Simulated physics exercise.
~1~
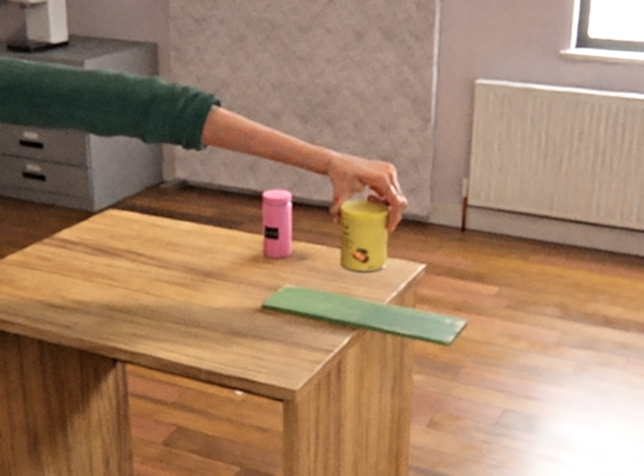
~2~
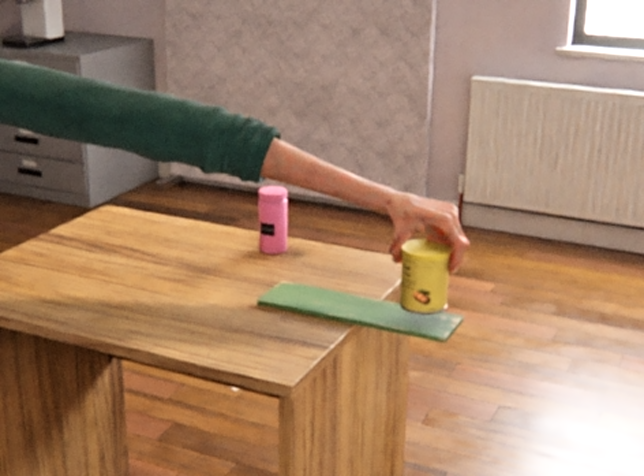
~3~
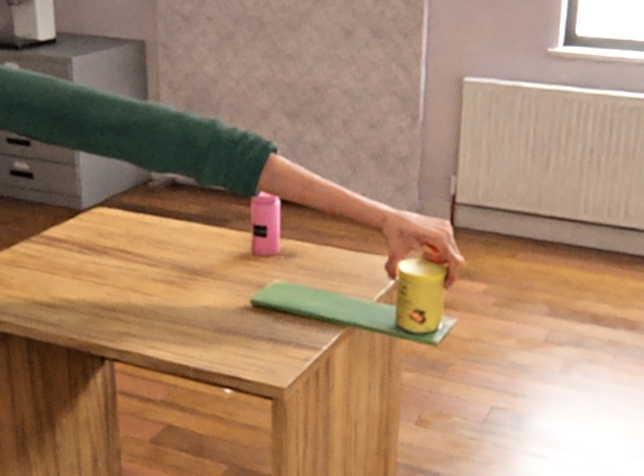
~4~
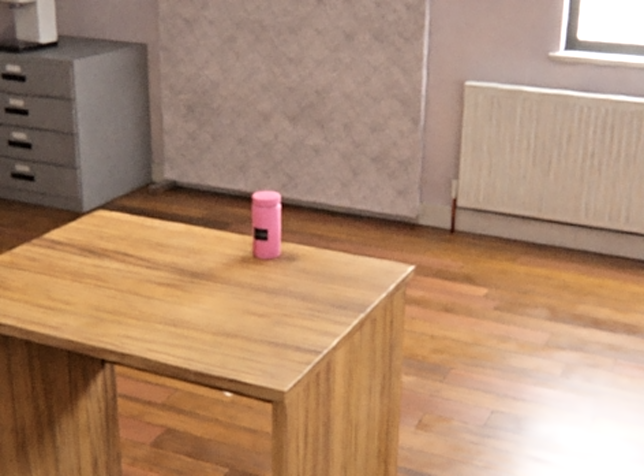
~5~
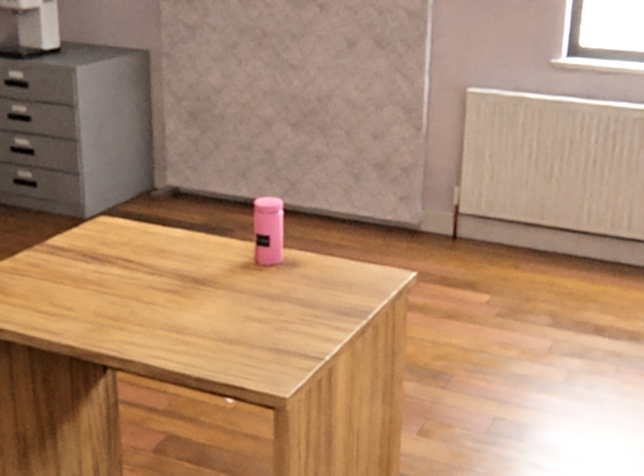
In the video, a hand moves a yellow tin to the right and lowers it onto the overhanging end of a green plank on a wooden table. The plank tips off the edge, and both disappear from view, leaving the pink jar standing unmoved on the table.
